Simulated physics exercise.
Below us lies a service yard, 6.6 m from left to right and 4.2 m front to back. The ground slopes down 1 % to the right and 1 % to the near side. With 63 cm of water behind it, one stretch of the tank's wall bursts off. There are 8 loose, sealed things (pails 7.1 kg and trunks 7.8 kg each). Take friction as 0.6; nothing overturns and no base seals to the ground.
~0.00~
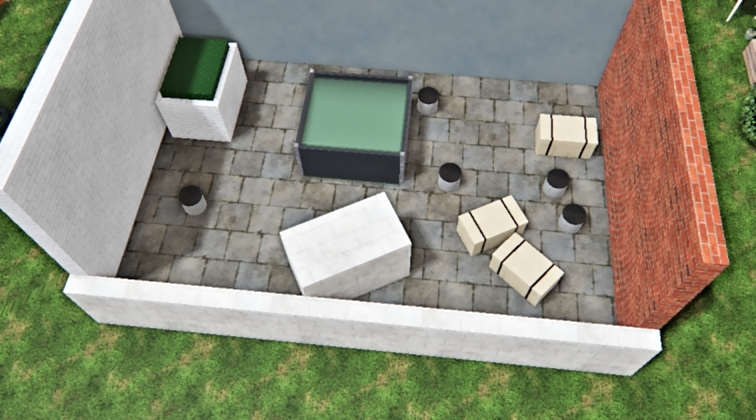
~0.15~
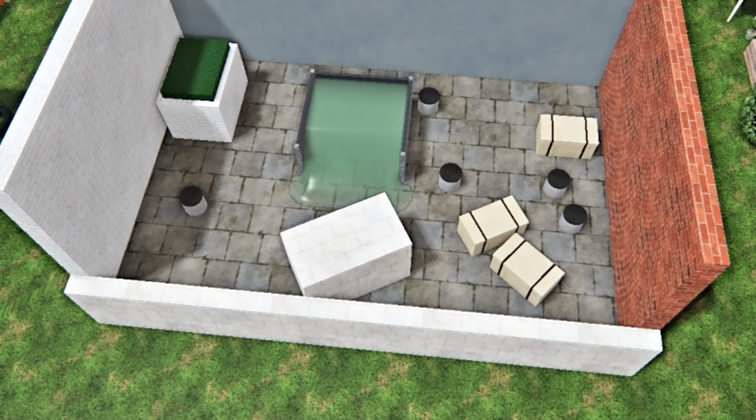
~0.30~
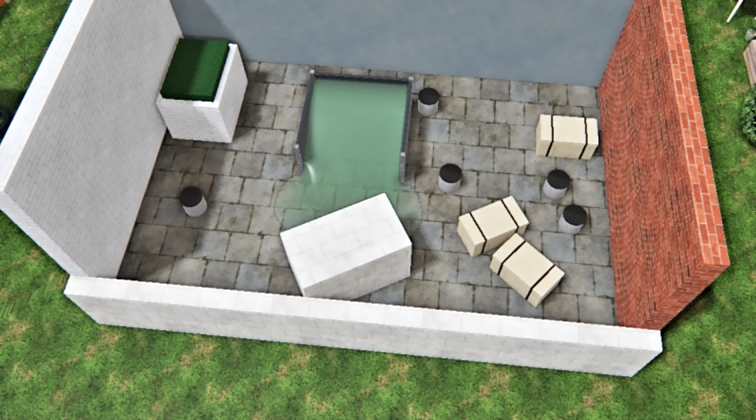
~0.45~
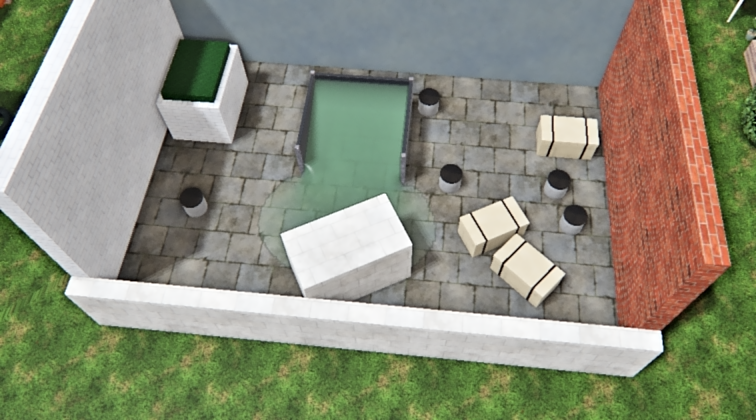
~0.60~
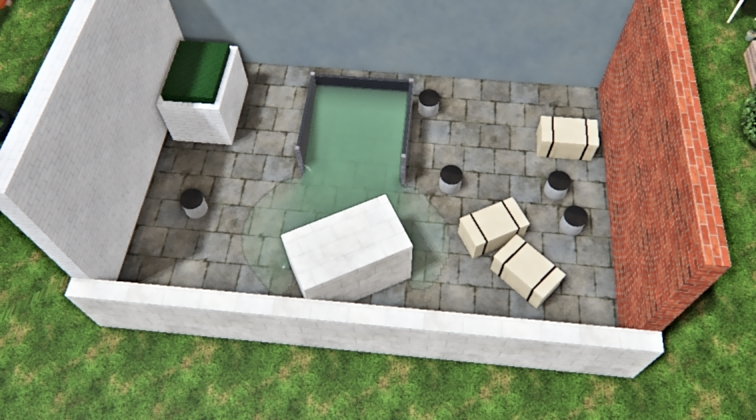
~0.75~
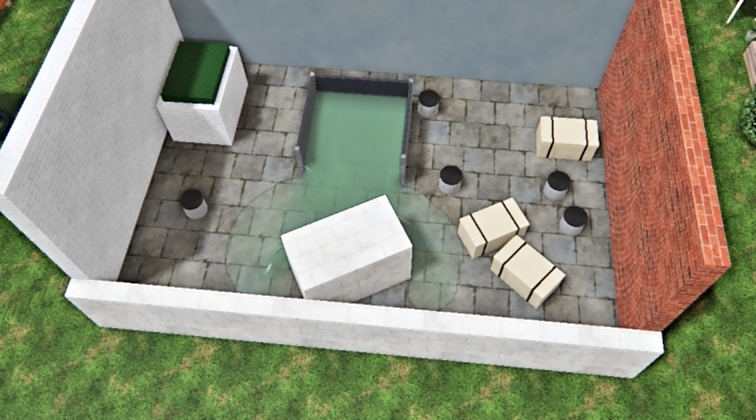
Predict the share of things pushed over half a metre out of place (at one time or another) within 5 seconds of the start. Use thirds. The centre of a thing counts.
It is one to two thirds.
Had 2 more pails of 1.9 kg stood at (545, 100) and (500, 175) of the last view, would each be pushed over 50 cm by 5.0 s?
In turn: Short of it, less.
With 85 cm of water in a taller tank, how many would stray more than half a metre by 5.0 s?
In that case 5 of them.
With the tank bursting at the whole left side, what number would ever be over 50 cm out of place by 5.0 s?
In that case 1 of them.
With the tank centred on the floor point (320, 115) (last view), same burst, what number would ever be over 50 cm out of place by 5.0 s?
Then 3.
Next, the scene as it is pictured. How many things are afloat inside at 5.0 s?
2 of them.
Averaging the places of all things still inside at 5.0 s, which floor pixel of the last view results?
Around (491, 178).
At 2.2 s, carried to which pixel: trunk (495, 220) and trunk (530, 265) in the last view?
Near (543, 220) and (578, 272).
After 1.1 s 0 of 8 are over 50 cm from their spots; 0 afloat.
After 2.2 s 2 of 8 are over 50 cm from their spots; 2 afloat.
After 3.5 s 3 of 8 are over 50 cm from their spots; 2 afloat.
After 5.0 s 4 of 8 are over 50 cm from their spots, and 4 have been at some point; 2 afloat.
